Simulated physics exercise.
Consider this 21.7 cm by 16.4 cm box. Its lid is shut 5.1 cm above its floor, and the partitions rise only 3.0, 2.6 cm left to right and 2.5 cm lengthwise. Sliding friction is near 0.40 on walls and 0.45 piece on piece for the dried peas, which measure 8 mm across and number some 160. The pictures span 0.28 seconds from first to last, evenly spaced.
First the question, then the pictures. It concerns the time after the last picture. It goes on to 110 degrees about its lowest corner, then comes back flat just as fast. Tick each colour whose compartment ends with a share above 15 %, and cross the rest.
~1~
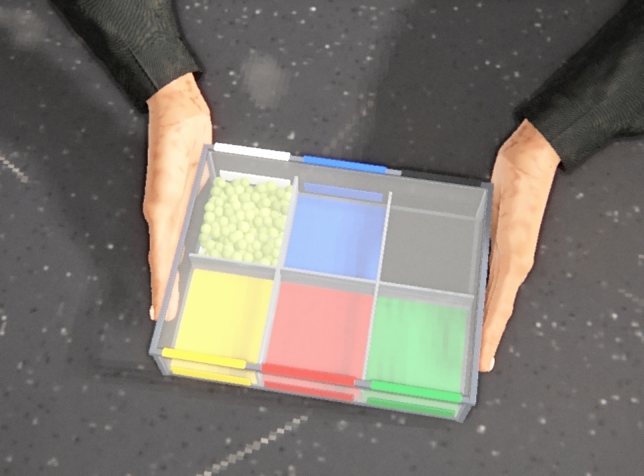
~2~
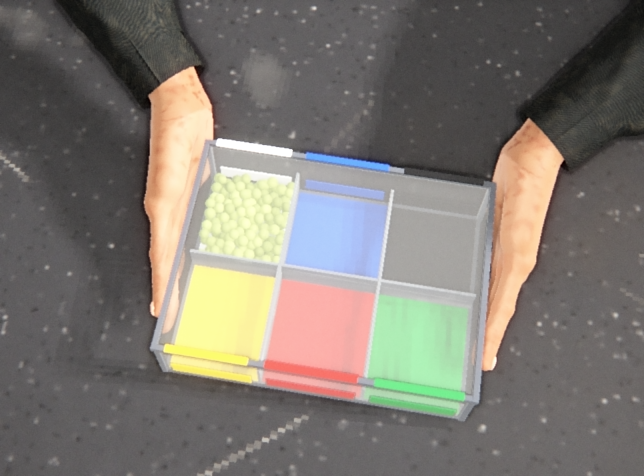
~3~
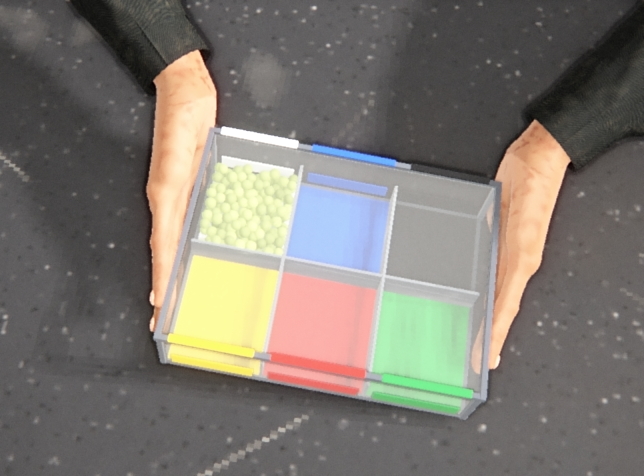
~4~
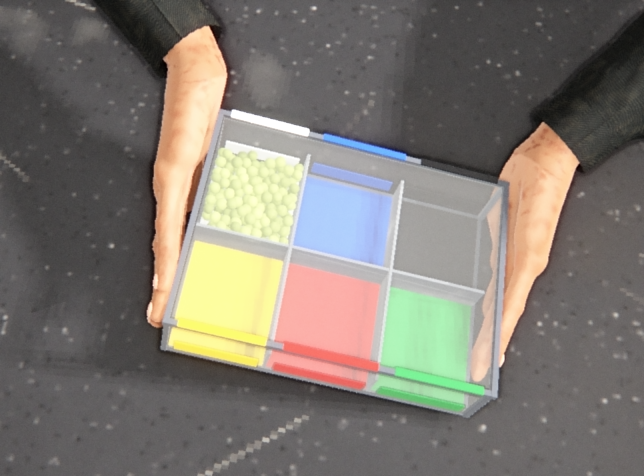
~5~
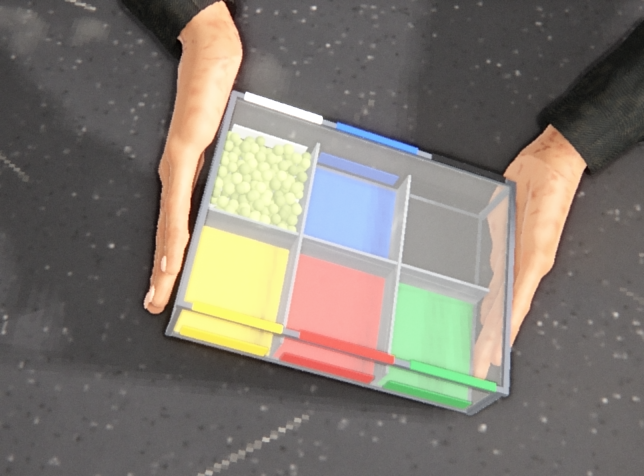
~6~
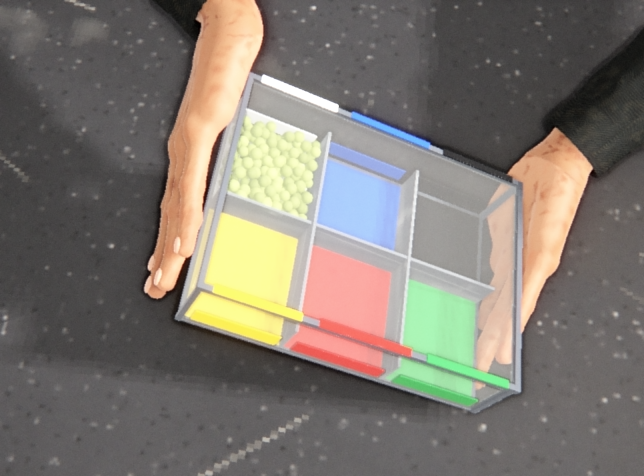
Red compartment: Cross. Blue compartment: Cross. Green compartment: Cross. Yellow compartment: Cross. White compartment: Cross. Black compartment: Tick.
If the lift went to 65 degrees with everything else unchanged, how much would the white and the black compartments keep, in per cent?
Result - white 70 %, black 10 %.
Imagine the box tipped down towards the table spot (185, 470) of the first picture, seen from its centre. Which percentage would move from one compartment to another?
My best guess is some 95 per cent.
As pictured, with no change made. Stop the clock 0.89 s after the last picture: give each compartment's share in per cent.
Shares - red: 0; blue: 25; green: 0; yellow: 0; white: 35; black: 40.
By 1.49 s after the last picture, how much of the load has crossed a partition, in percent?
Near 90 per cent of it.
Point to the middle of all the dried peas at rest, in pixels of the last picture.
Somewhere around (444, 239) in the final frame.
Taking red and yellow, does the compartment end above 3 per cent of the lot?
Note - red negative, yellow negative.
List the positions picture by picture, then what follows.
In the first frame, box tilt 0 degrees, front corners at (156, 349) and (469, 398); white 100 %.
In the second frame, box tilt 1 degrees, front corners at (158, 345) and (472, 397).
In the third frame, box tilt 6 degrees, front corners at (161, 335) and (480, 395), lowest corner right back.
In the fourth frame, box tilt 12 degrees, front corners at (170, 319) and (490, 392), lowest corner right back.
In the fifth frame, box tilt 18 degrees, front corners at (184, 302) and (502, 389), lowest corner right back.
In the sixth frame, box tilt 24 degrees, front corners at (203, 284) and (513, 386), lowest corner right back; white 100 %.
Then, 0.89 s after the last picture, tilt 109 degrees; blue 25 %, white 35 %, black 40 %.
Then, 1.49 s after the last picture, tilt 47 degrees; white 10 %, black 85 %.
Then, 2.13 s after the last picture, tilt 0 degrees; blue 5 %, white 10 %, black 85 %.
In the end, red 0 %, blue 5 %, green 0 %, yellow 0 %, white 10 %, black 85 %.
